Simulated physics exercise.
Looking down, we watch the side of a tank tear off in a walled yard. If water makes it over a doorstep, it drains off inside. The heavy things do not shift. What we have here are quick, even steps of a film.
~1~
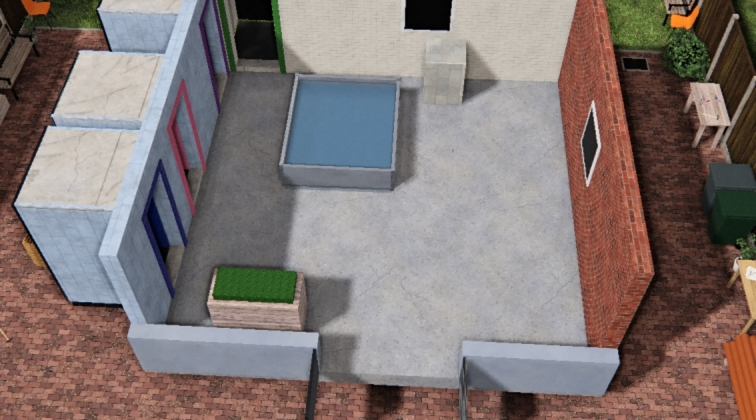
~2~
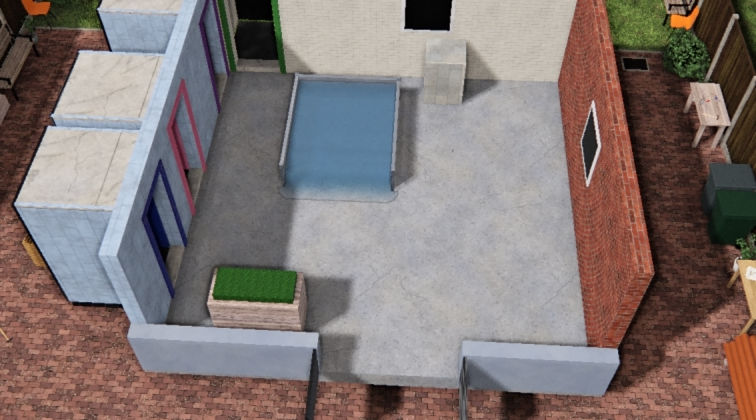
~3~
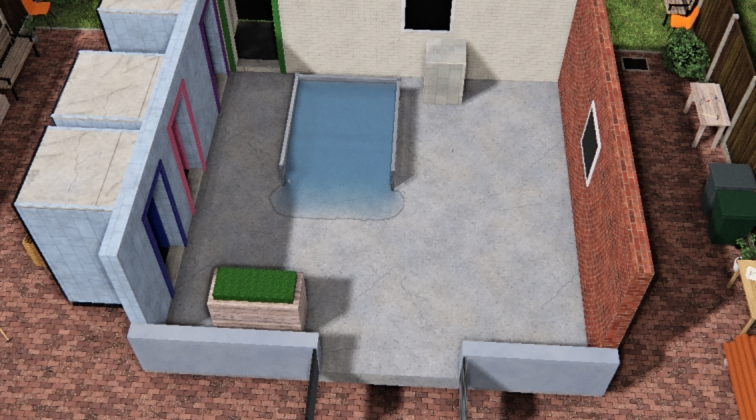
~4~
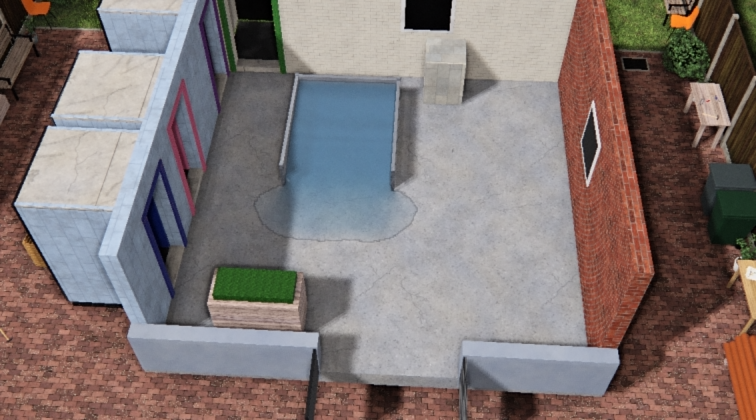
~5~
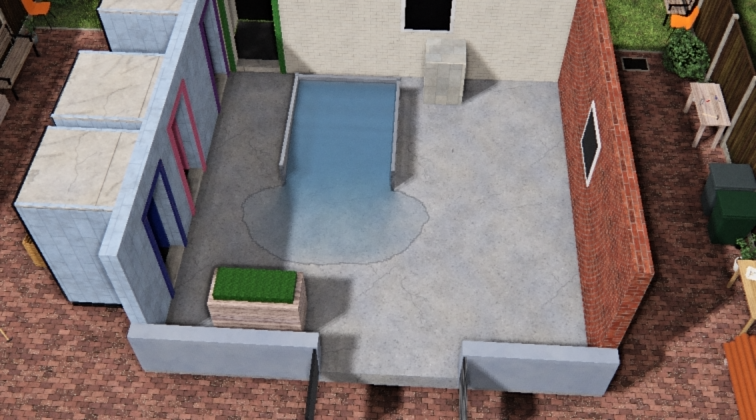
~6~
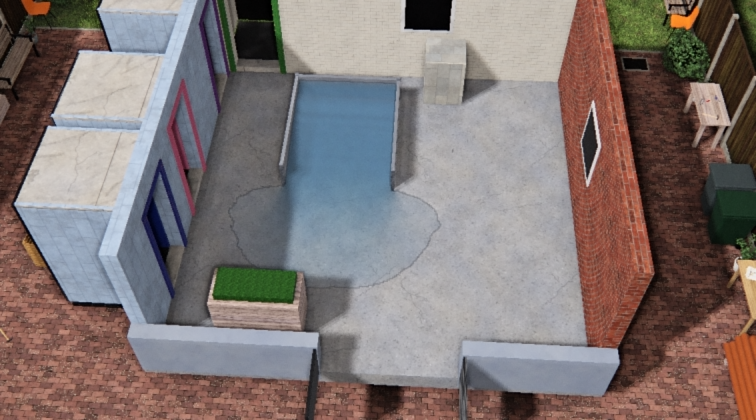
A grey-rimmed tank of blue water stands against the cream back wall of a concrete yard, seen from high above. Blue and pink doorways line the pale blue left wall, a planter topped with green sits at lower left, and red brick walls the right. The tank's near side gives way, and water spreads toward the viewer in a widening, thinning rounded sheet, while the camera stays still.
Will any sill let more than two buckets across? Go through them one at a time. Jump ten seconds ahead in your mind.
Outcome: Pink door: Limit not exceeded, purple door: Limit not exceeded, green door: Limit not exceeded, blue door: Limit exceeded.
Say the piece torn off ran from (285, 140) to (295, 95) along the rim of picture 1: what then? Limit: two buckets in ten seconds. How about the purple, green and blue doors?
Taking them in turn, the purple door crosses the line, the green door crosses the line, the blue door crosses the line.
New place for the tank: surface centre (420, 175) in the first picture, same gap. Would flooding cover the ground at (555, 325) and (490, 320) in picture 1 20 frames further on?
The first spot is inundated and the second is inundated.
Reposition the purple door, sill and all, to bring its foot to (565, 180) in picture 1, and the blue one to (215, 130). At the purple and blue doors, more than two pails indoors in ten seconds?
Result - purple door remains within the limit; blue door remains within the limit.
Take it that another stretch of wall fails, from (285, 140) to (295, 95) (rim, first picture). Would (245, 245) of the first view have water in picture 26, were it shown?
Submerged.
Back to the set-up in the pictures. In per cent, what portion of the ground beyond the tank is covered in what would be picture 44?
Share estimate: About 50 per cent.
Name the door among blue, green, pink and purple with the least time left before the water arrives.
That would be the blue door, ahead of the rest.
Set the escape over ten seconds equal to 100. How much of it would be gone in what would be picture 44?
Around 80 percent.
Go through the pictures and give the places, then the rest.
The water tank at (343, 123) is whole and still, in the first picture.
Water pours out at (338, 180) and has run to (393, 196), in the second picture.
Water pours out at (338, 181) and has run to (399, 204), in the third picture.
Water pours out at (338, 182) and has run to (268, 220), in the fourth picture.
The front is at (264, 243), out from the gap at (338, 182), in the fifth picture.
The front is at a hidden place, out from the gap at (338, 182), in the sixth picture.
A moment on, water covers 30 % of the floor; the pink door not reached, the purple door not reached, the green door not reached, the blue door not reached.
Next, water covers 40 % of the floor; the pink door not reached, the purple door not reached, the green door not reached, the blue door under two buckets in.
Then, water covers 45 % of the floor; the pink door not reached, the purple door not reached, the green door not reached, the blue door over two buckets in.
Later, water covers 50 % of the floor; the pink door wet at the sill, nothing in, the purple door not reached, the green door not reached, the blue door far over two buckets in.
In the end, water covers 65 % of the floor; the pink door wet at the sill, nothing in, the purple door wet at the sill, nothing in, the green door wet at the sill, nothing in, the blue door far over two buckets in.
